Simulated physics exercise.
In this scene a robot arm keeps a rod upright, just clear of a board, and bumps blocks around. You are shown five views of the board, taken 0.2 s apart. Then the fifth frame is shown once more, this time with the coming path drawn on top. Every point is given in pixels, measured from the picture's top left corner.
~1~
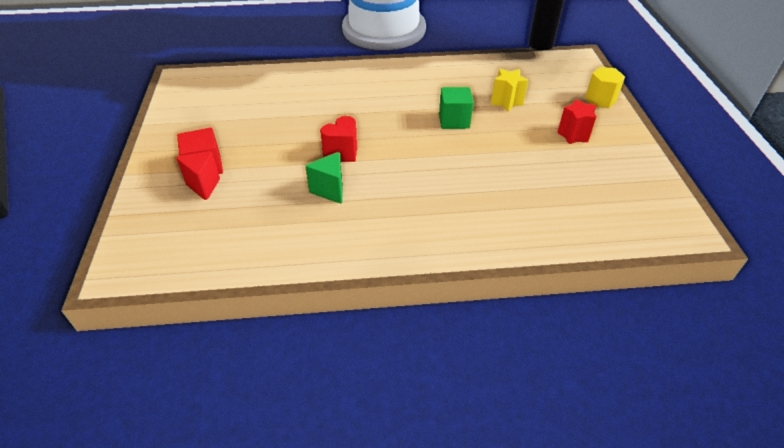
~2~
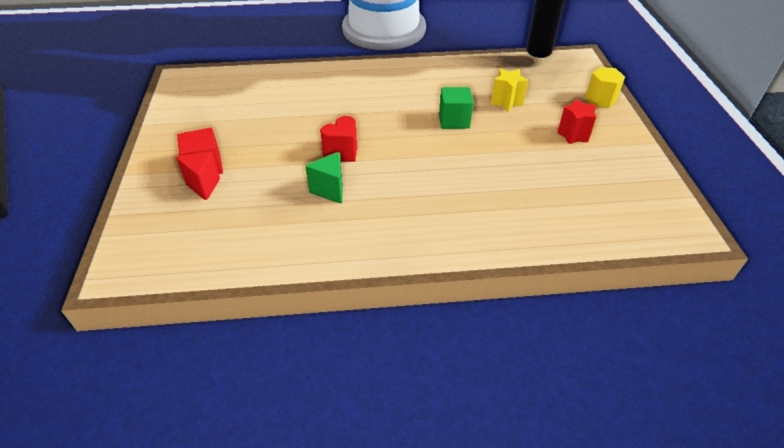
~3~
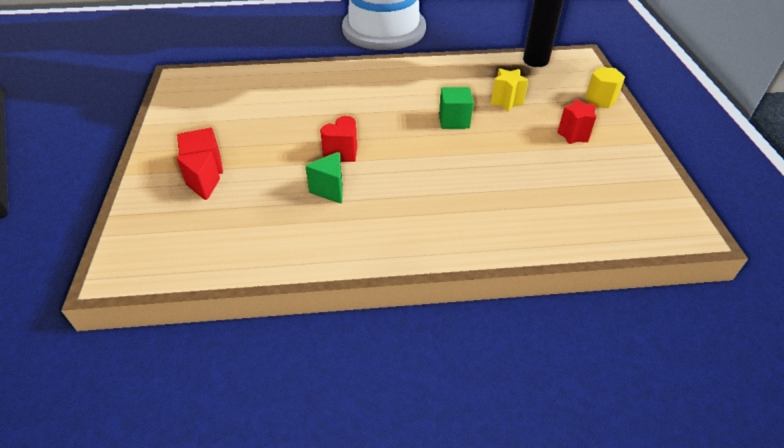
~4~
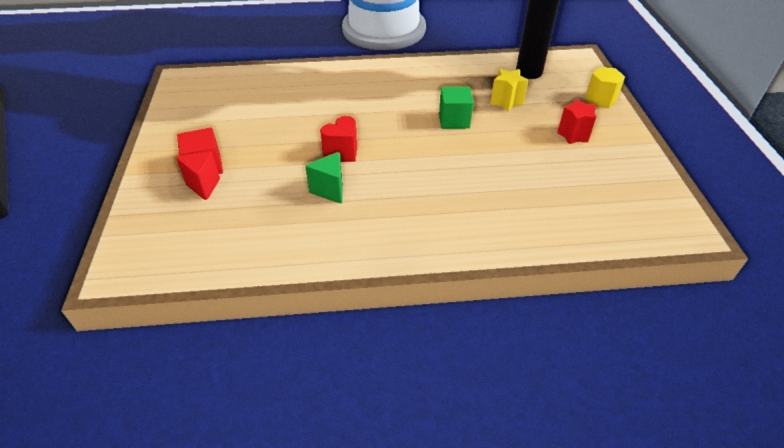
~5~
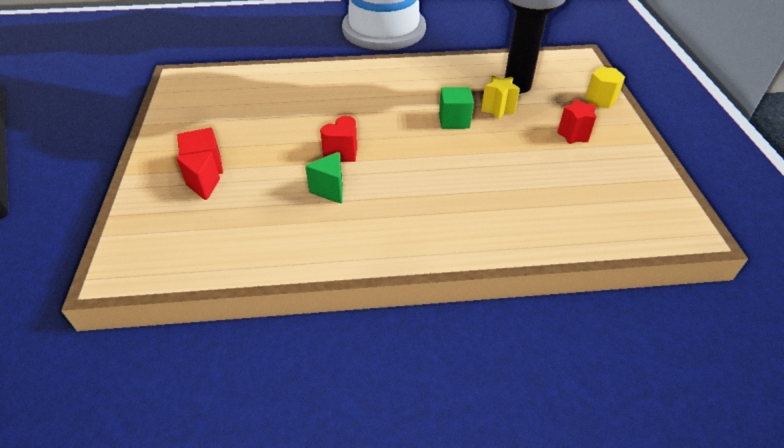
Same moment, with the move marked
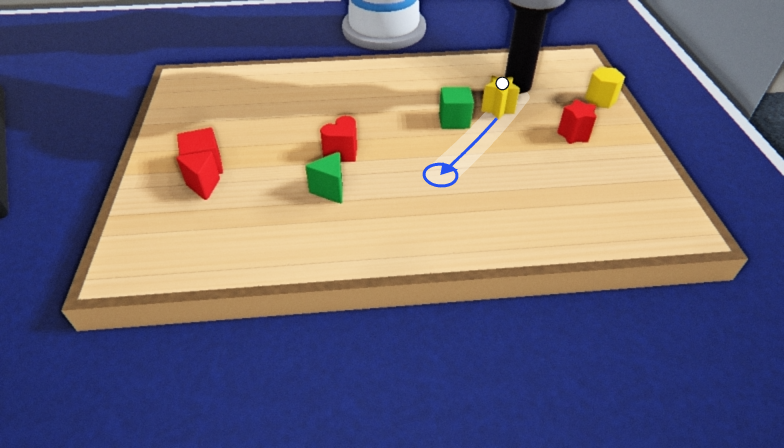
A black rod reached in over the far edge of a wooden board of red, green and yellow blocks, moved nearer, then nudged the yellow star slightly left toward the green square block.
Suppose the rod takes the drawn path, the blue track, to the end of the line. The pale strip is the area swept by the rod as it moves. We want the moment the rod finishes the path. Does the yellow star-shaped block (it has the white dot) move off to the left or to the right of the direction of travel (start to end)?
It shifts rightward.
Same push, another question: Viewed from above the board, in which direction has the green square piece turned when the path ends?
From above, clockwise.
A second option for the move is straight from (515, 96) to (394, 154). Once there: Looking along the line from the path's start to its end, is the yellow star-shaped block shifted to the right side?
That would be a no.
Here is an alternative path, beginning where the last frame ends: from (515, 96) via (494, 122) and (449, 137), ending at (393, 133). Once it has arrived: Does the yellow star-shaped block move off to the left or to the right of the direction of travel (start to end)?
It heads left.
The drawn path runs from (515, 96) through (483, 133) to (441, 175); the dot is on the yellow star-shaped block.
What follows on the original path. One third of the way, rod at (496, 112); green square piece at (448, 96), turned 15° clockwise; yellow star-shaped block at (480, 105), turned 40° clockwise.
Two thirds of the way, rod at (471, 138); green square piece at (445, 97), turned 25° clockwise; yellow star-shaped block at (450, 130), turned 50° clockwise.
At the end, rod at (441, 166); green square piece at (445, 97), turned 25° clockwise; yellow star-shaped block at (413, 152), turned 70° clockwise; red star-shaped block not moved.
